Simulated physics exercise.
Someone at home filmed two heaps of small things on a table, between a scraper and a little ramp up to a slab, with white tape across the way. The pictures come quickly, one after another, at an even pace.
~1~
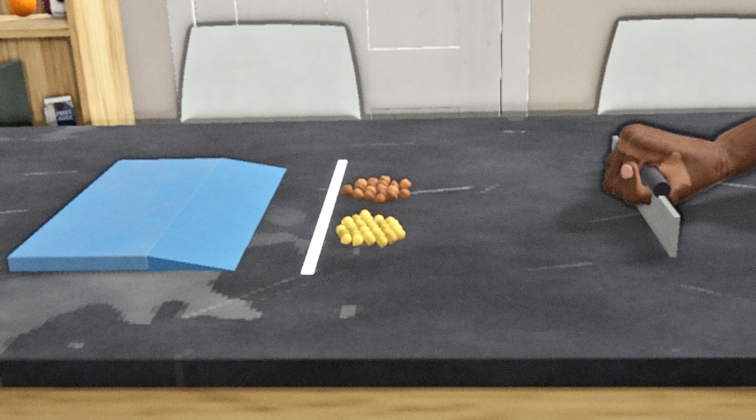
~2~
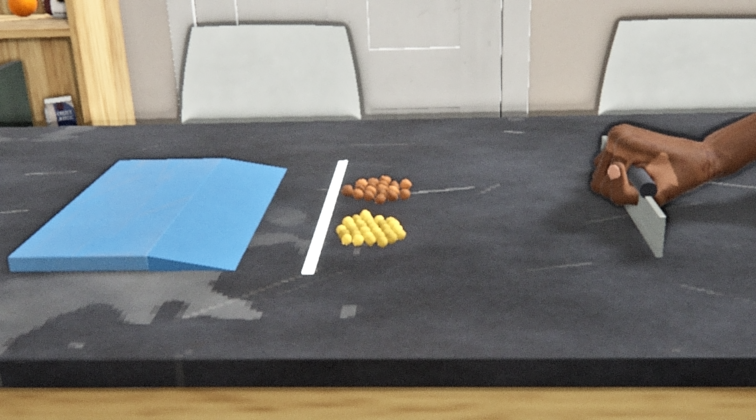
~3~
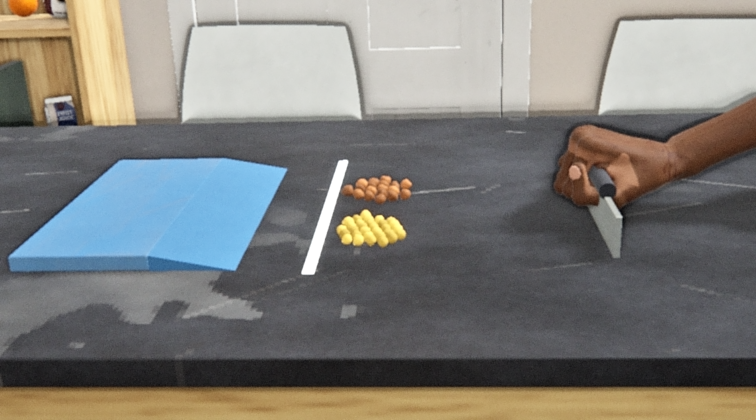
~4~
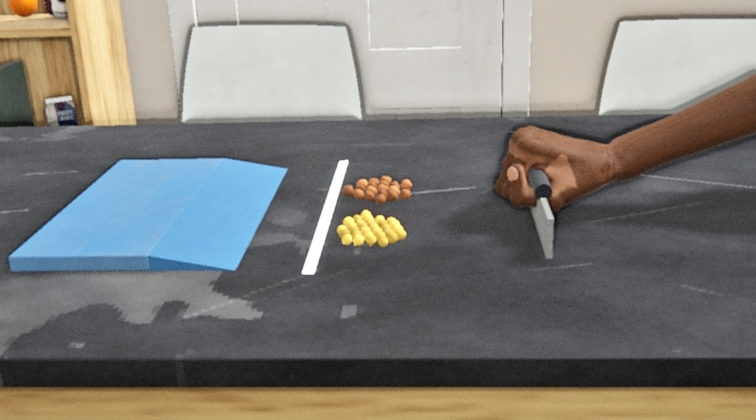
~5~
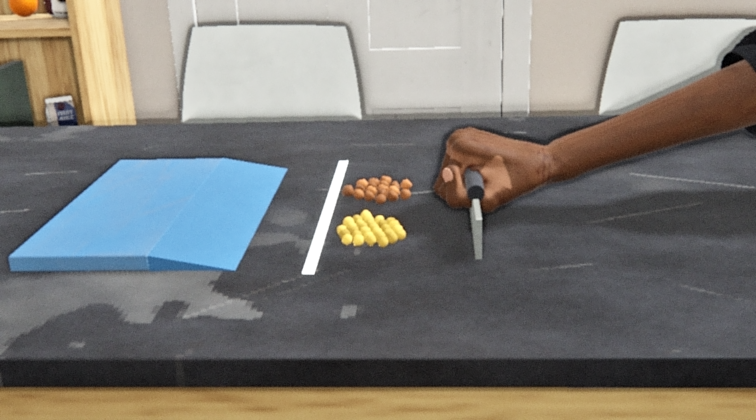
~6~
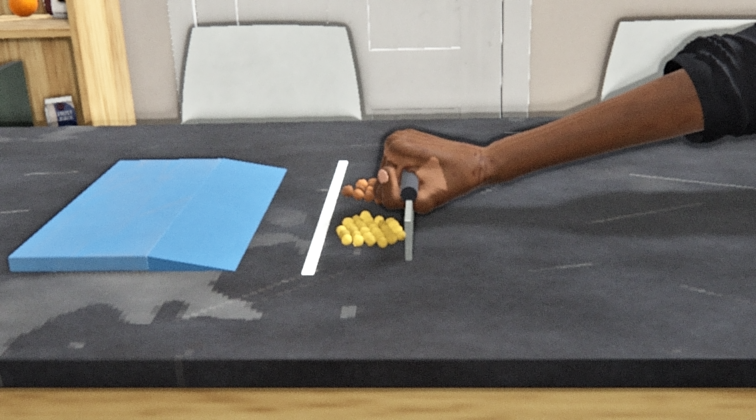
The video shows a hand holding a scraper upright on a dark table and sliding it left, slowly then faster, up to small yellow pieces and brown nuts, which lie beside white tape and a blue ramped slab.
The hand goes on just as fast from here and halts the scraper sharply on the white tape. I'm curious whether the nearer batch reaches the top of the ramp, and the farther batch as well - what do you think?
I think the nearer batch reaches the top, at least in part; the farther batch reaches the top, at least in part.
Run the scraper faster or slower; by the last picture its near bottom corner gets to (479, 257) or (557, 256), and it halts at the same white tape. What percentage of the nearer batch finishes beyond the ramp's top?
Roughly 0 % and 0 %.
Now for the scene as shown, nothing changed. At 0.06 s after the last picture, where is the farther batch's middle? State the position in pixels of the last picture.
Close to (336, 190).
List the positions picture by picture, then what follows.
In the first picture, scraper at (670, 228), at rest; white tape at (341, 165); top of the ramp at (153, 248); nearer batch at (364, 232), some puffed corn balls; farther batch at (382, 190), a few hazelnuts.
In the second picture, scraper at (656, 228); farther batch at (382, 190).
In the third picture, scraper at (614, 229); nearer batch at (365, 232).
In the fourth picture, scraper at (547, 229); farther batch at (383, 190).
In the fifth picture, scraper at (478, 230); nearer batch at (365, 232).
In the sixth picture, scraper at (409, 232); white tape at (342, 166); top of the ramp at (153, 248); nearer batch at (365, 232); farther batch at (383, 190).
Then, 0.06 s after the last picture, scraper still moving, near (348, 176); nearer batch all short of the ramp; farther batch all short of the ramp.
Then, 0.14 s after the last picture, scraper stopped at the white tape; nearer batch about half on the ramp, about half short of the ramp; farther batch about a quarter on the ramp, most short of the ramp.
Then, 0.42 s after the last picture, scraper stopped at the white tape; nearer batch about half past the top, about half on the ramp; farther batch all past the top.
By the end, scraper stopped at the white tape; nearer batch about half past the top, about half on the ramp; farther batch all past the top.
